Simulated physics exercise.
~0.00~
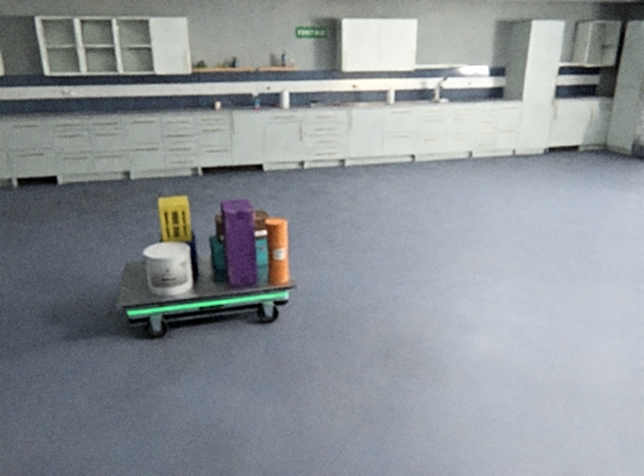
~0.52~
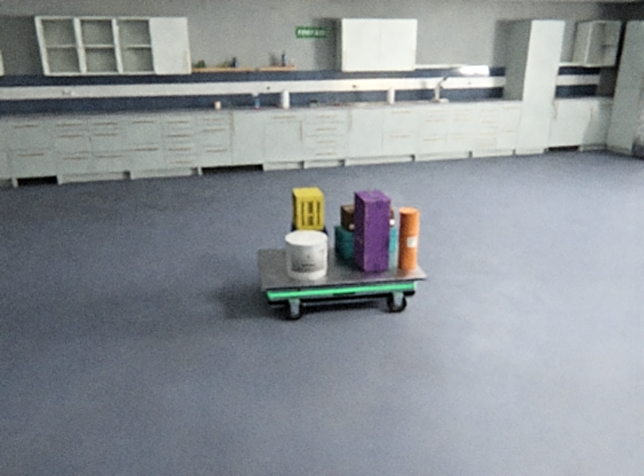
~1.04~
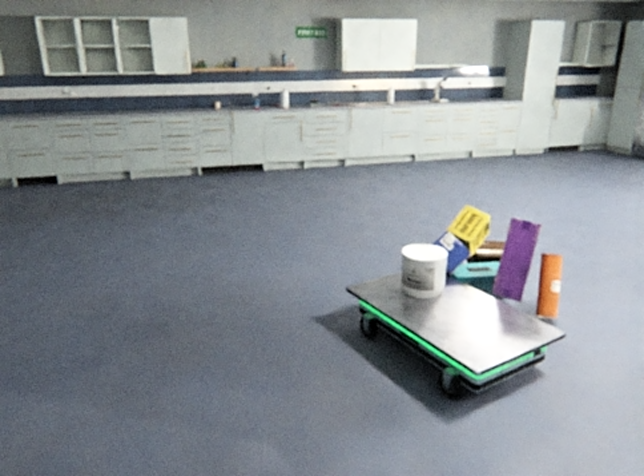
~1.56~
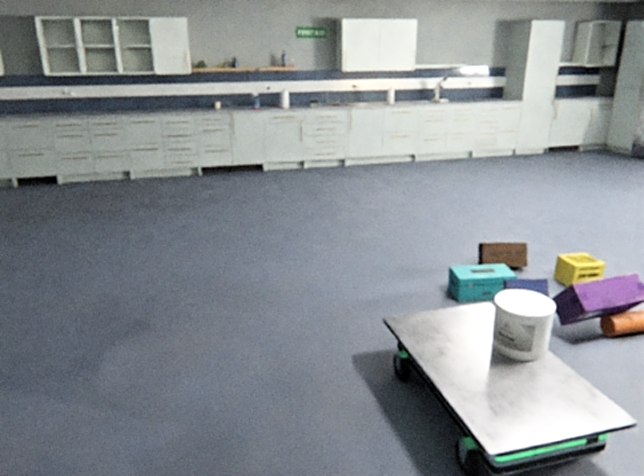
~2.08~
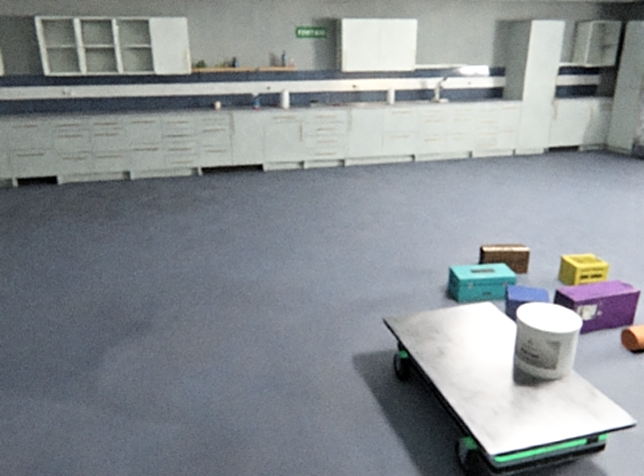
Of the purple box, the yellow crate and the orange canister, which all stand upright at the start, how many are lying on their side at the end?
All three of them end up lying on their side on the floor.
